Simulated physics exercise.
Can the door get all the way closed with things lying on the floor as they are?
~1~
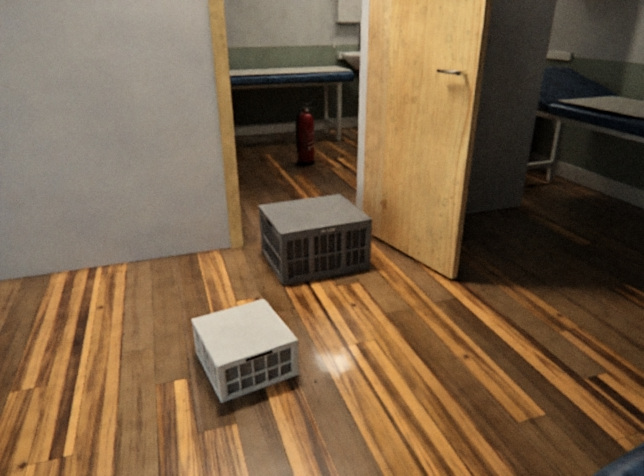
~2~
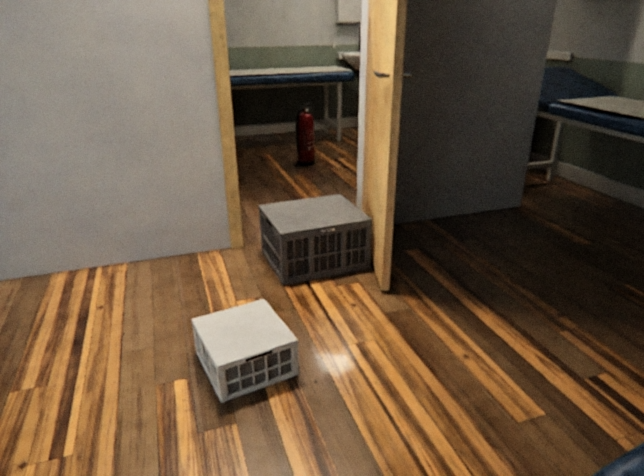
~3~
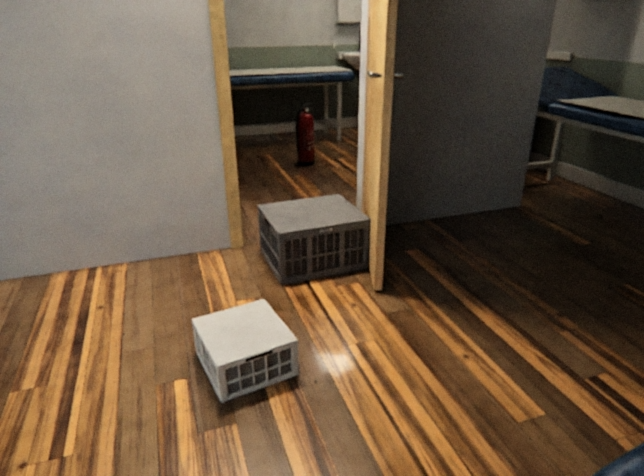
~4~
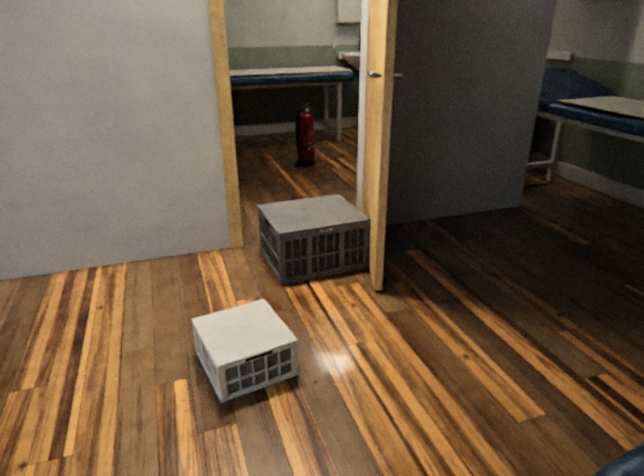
No, the door cannot close. The larger grey crate sits in the doorway in its path and blocks it, so it stays open.
